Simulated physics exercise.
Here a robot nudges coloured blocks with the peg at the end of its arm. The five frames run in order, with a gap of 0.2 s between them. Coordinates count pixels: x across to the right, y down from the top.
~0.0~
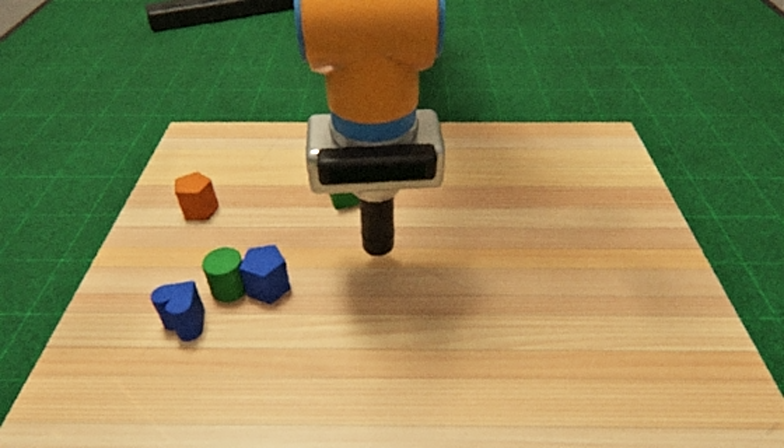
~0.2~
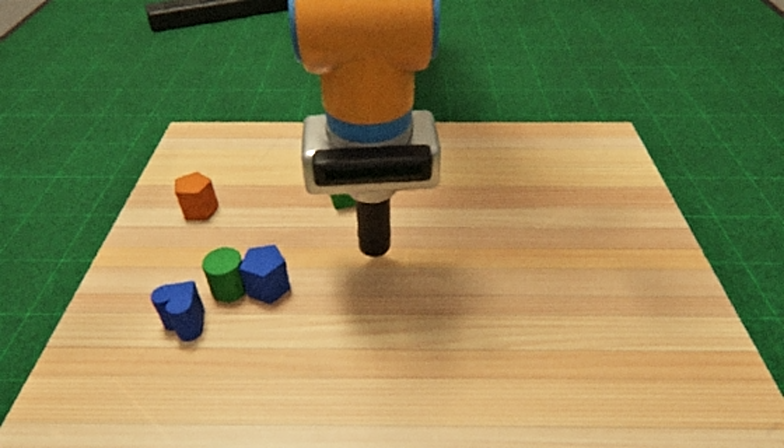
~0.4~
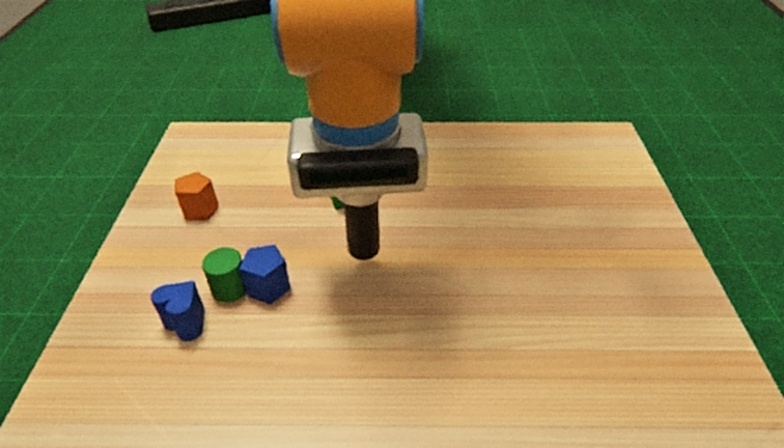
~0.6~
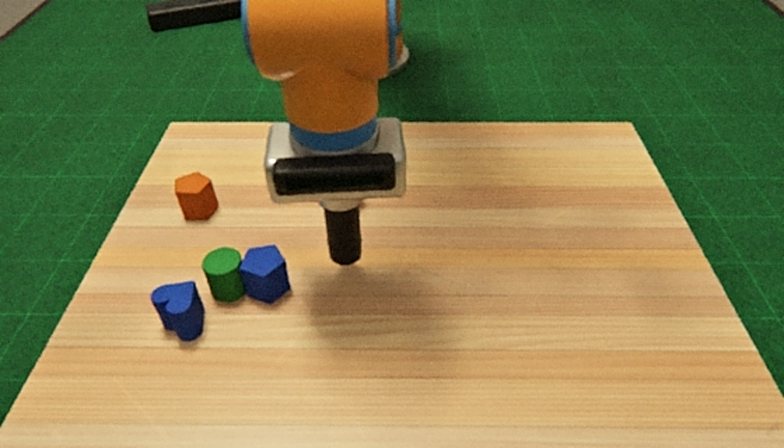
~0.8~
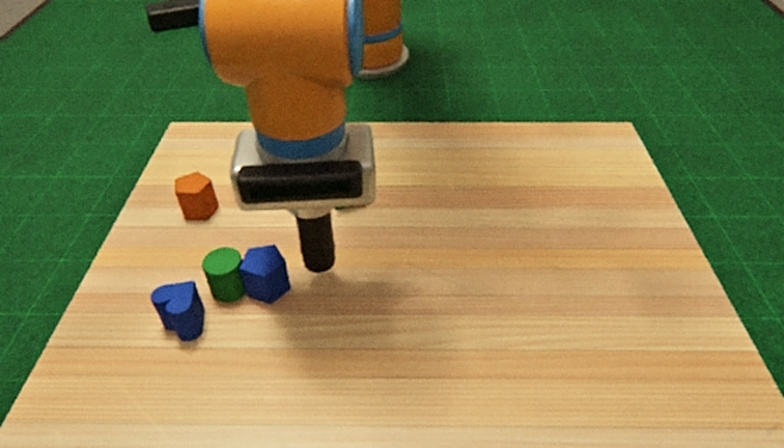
The robot arm moved its black peg slowly left above the wooden table, drawing nearer to the blue pentagonal block, while that block, the green cylinder, the blue heart and the orange block stayed still.
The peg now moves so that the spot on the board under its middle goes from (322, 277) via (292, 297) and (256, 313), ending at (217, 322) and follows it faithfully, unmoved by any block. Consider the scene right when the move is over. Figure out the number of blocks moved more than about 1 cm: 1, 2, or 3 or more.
This push will displace two blocks.
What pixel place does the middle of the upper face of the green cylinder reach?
My best guess is (191, 246).
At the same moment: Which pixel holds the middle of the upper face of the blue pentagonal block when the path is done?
The middle of the upper face of the blue pentagonal block will lie at about (212, 265) in the picture.
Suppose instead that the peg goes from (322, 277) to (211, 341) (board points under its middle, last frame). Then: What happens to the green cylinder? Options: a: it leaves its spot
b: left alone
I choose a.
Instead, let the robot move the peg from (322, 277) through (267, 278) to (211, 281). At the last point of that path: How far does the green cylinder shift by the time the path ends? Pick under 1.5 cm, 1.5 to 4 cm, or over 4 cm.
My estimate: Beyond 4 cm.
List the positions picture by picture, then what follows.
Lower end of the peg at (378, 246), tops of blocks, blue heart at (174, 295), green cylinder at (221, 260), blue pentagonal block at (262, 259), in the first frame.
Peg at (375, 247), blocks as before, in the second frame.
Peg at (364, 250), blocks as before, in the third frame.
Peg at (346, 255), blocks as before, in the fourth frame.
Peg at (320, 262), blue heart at (174, 295), green cylinder at (221, 260), blue pentagonal block at (262, 259), in the fifth frame.
What follows on the original path. One third of the way, peg at (287, 283); green cylinder at (208, 258); blue pentagonal block at (247, 263), turned 20° clockwise.
Two thirds of the way, peg at (251, 298); green cylinder at (193, 251); blue pentagonal block at (225, 266), turned 70° clockwise.
At the end, peg at (211, 307); blue heart at (170, 296); green cylinder at (191, 246); blue pentagonal block at (212, 265), turned 110° clockwise.
